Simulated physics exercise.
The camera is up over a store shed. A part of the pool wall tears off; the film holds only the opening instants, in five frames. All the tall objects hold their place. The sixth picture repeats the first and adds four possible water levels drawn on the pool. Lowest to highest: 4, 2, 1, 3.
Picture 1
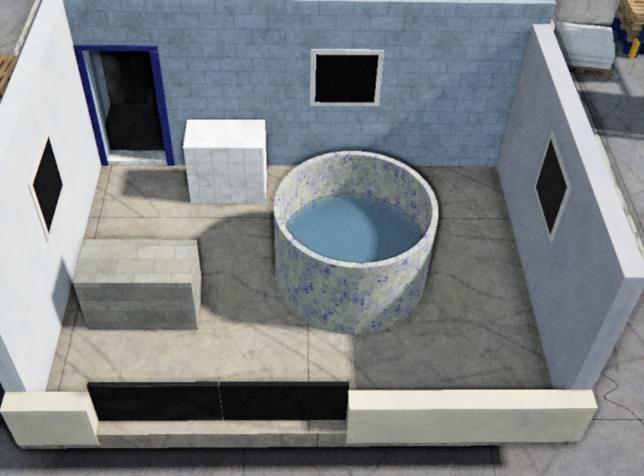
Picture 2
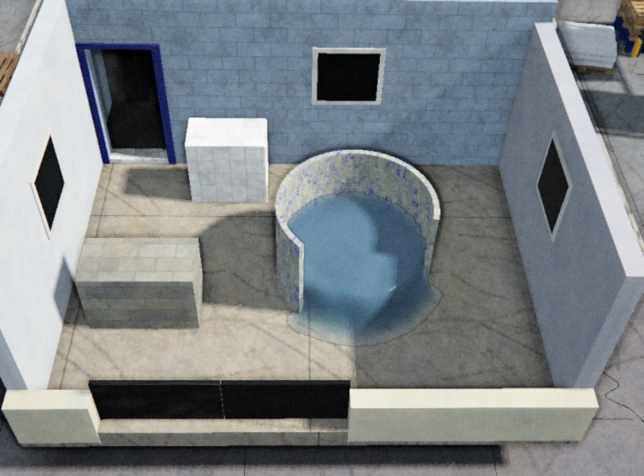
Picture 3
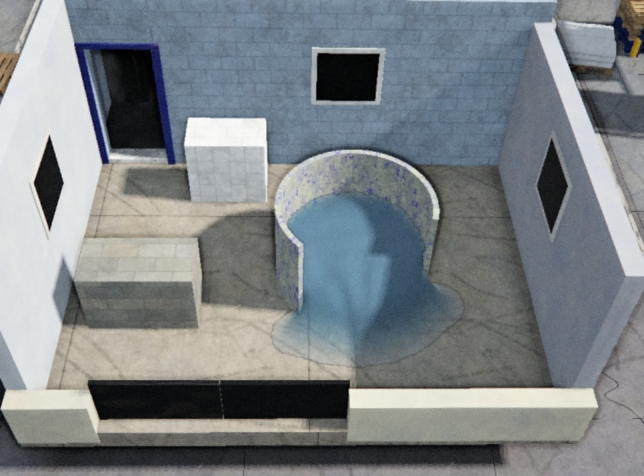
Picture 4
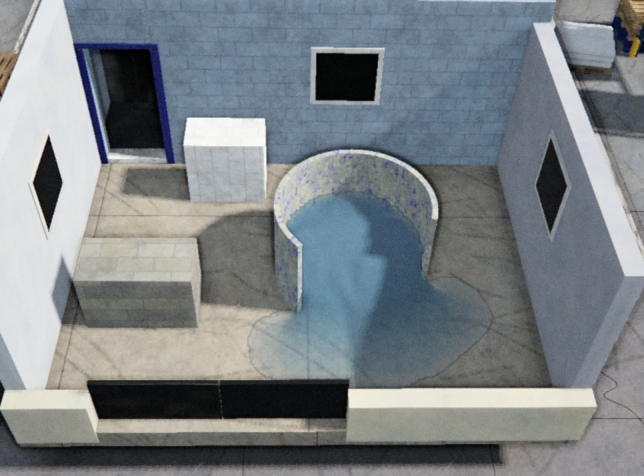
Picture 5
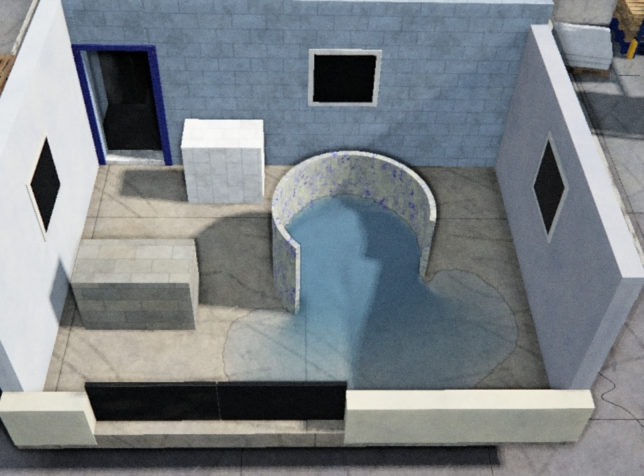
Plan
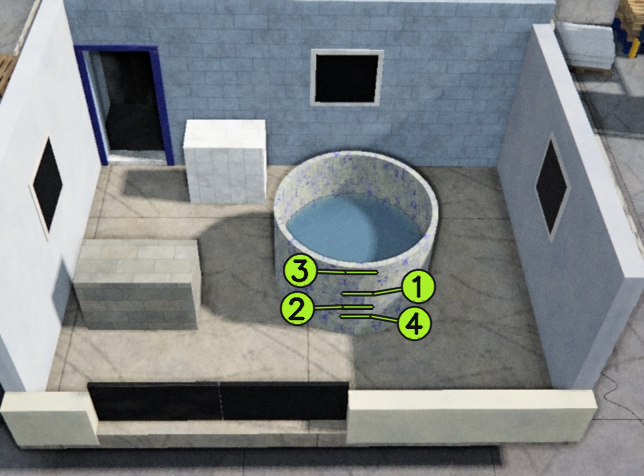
The footage shows a walled yard with a blue doorway, two pale blocks and a round speckled pool, whose front side opens; water pours out through the gap and spreads across the paved floor toward the front and both sides.
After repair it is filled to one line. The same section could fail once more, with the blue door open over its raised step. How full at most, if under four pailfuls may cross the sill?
I would pick line 2.
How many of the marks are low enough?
Two of them.
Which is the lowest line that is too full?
It is 1.
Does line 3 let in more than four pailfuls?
Yes, it does.
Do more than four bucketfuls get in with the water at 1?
Yes, it does.
On the marked copy, 1 at (358, 293); 2 at (357, 306); 3 at (360, 272); 4 at (356, 316); from the bottom up 4, 2, 1, 3.
With 1, about 9 bucketfuls get in.
With 2, a splash gets over, under a bucket.
With 3, some 25 bucketfuls get in.
With 4, nothing gets over.
